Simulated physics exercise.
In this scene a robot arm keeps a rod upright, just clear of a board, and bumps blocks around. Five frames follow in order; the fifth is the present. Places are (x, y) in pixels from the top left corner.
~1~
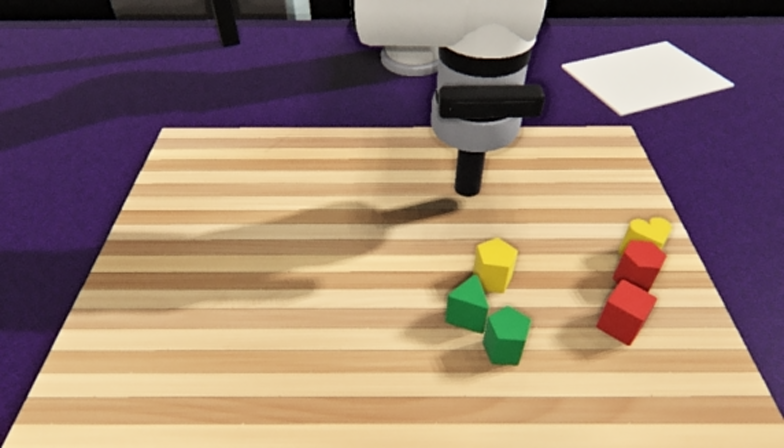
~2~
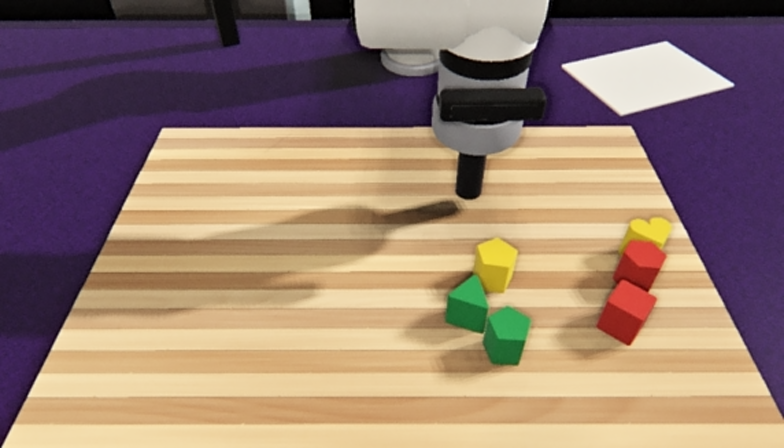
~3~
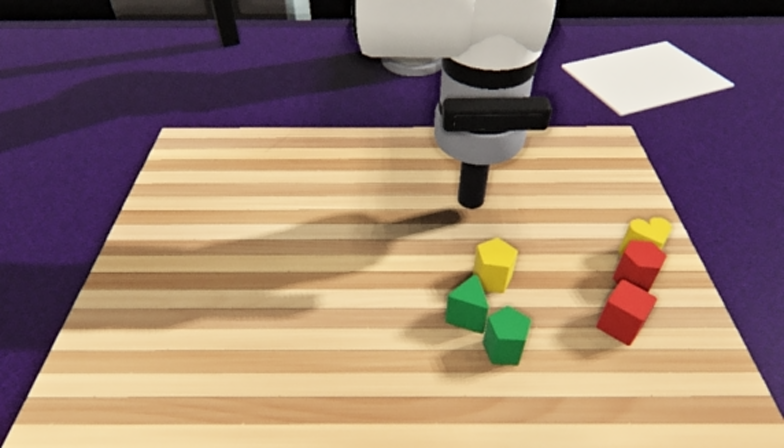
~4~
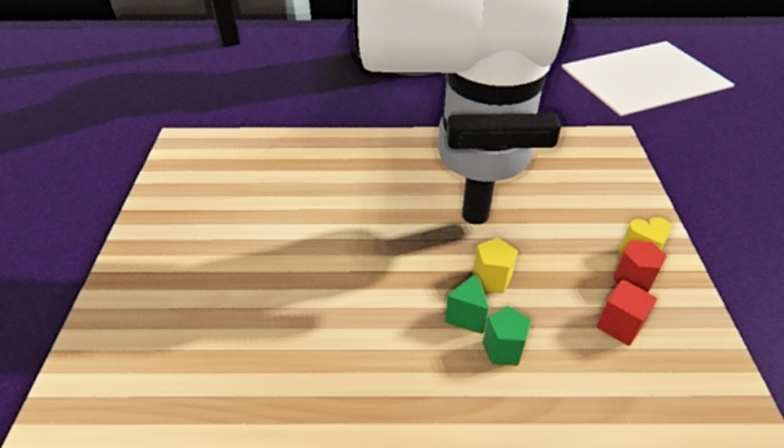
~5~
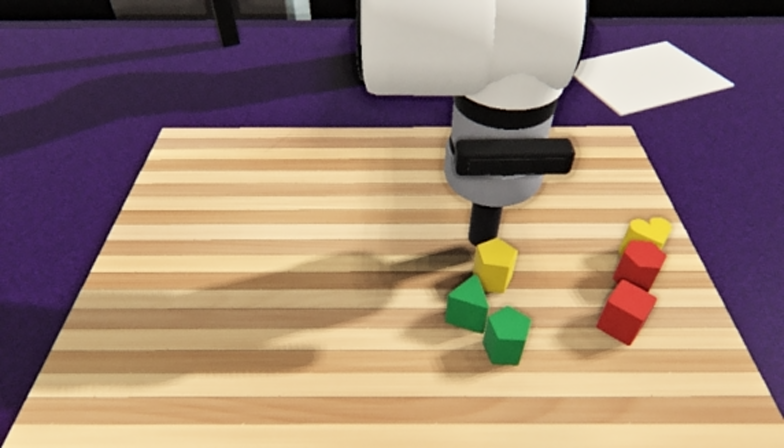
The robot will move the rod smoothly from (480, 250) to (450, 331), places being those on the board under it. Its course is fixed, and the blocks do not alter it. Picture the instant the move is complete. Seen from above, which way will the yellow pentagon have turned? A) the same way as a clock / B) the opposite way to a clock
My answer is option B.
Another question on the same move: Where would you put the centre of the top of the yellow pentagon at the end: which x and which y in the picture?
Most likely (503, 273).
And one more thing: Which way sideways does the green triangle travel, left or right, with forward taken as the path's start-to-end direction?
My prediction: Leftwards.
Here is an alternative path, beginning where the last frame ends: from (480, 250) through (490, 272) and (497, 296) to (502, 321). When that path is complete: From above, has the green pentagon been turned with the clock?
Yes, that is how it ends up.
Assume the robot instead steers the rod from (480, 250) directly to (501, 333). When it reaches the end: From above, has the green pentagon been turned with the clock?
Final answer: Yes.
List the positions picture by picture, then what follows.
The first picture shows rod tip at (467, 189); block tops, green triangle at (471, 292); yellow pentagon at (497, 252); green pentagon at (510, 323).
The second picture shows rod at (468, 192); blocks unchanged.
The third picture shows rod at (471, 200); blocks unchanged.
The fourth picture shows rod at (475, 216); blocks unchanged.
The fifth picture shows rod at (482, 238); green triangle at (471, 292); yellow pentagon at (497, 252); green pentagon at (510, 323).
What follows on the original path. One third of the way, rod at (472, 264); yellow pentagon at (501, 267), turned 25° anticlockwise.
Two thirds of the way, rod at (462, 291); green triangle at (472, 301), turned 20° clockwise; yellow pentagon at (503, 273), turned 45° anticlockwise.
At the end, rod at (451, 320); green triangle at (474, 328); yellow pentagon at (503, 273), turned 45° anticlockwise; green pentagon in place.
